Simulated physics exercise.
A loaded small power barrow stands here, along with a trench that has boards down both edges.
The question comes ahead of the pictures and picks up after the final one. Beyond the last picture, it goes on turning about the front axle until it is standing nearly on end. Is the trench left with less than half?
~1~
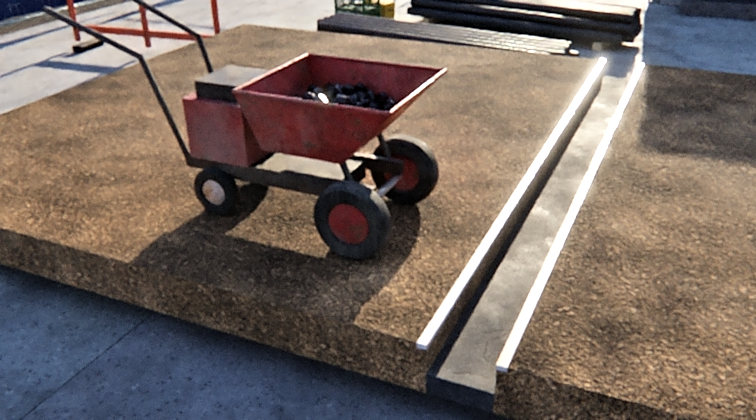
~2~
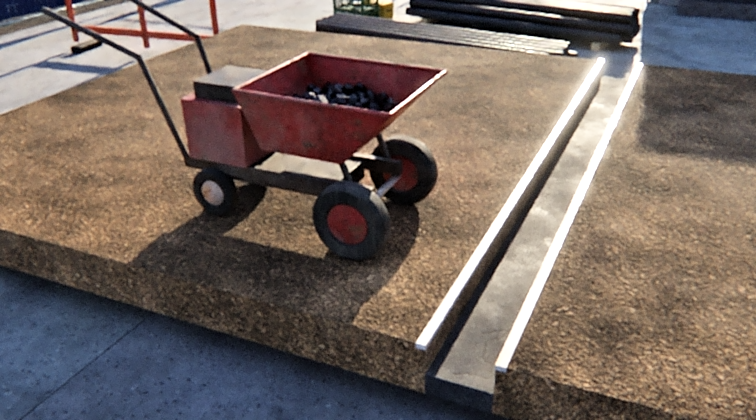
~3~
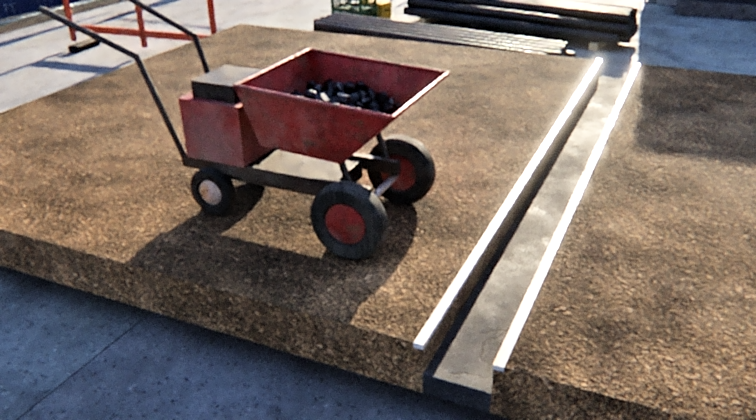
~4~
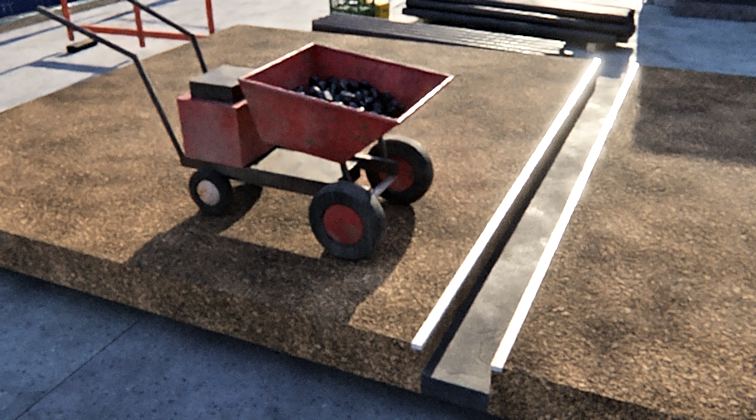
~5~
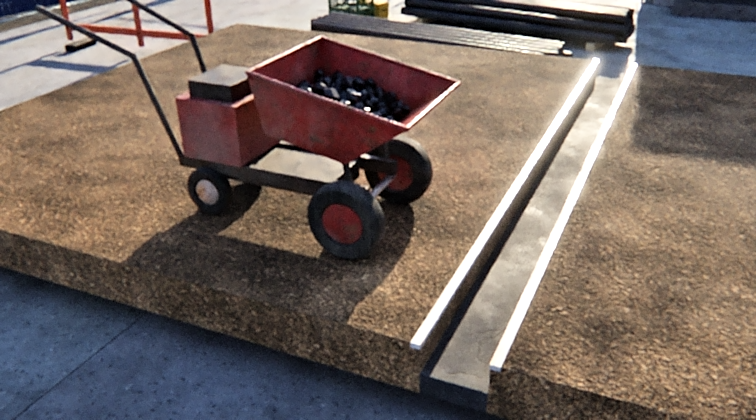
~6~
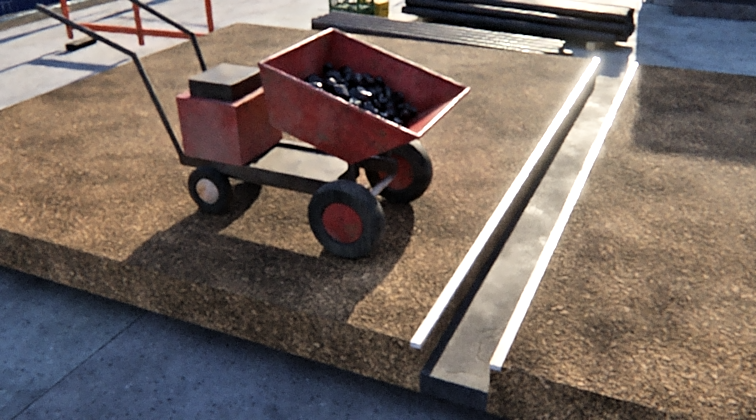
No, it holds more than half.
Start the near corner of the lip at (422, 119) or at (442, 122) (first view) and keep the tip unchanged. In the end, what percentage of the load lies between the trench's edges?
Some 50 in a hundred, then some 10 in a hundred.
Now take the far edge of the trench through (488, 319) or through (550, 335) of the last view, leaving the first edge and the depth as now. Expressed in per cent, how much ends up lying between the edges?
The first try lands around 60 %, the second around 100 %.
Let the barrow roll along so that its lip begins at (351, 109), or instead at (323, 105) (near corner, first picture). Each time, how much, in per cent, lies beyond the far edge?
About 0 and 0 per cent.
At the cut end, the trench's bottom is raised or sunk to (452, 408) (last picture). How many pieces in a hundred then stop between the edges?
The share would be roughly 100 per cent.
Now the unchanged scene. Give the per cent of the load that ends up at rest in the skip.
I'd put it at about 5 per cent.
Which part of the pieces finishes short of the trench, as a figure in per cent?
Estimate: Around 0 per cent.
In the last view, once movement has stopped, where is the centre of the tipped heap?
Somewhere around (508, 269) in the final view.
Soon, skip tipped steeply; all in the skip.
A while on, skip tipped right over; most in the skip; about a quarter in or heaped over the trench; a stray few beyond it.
Towards the end, skip tipped right over; a small part in the skip; nearly all in or heaped over the trench; a stray few beyond it.
Finally, skip tipped right over; a stray few in the skip; nearly all in or heaped over the trench; a stray few beyond it.
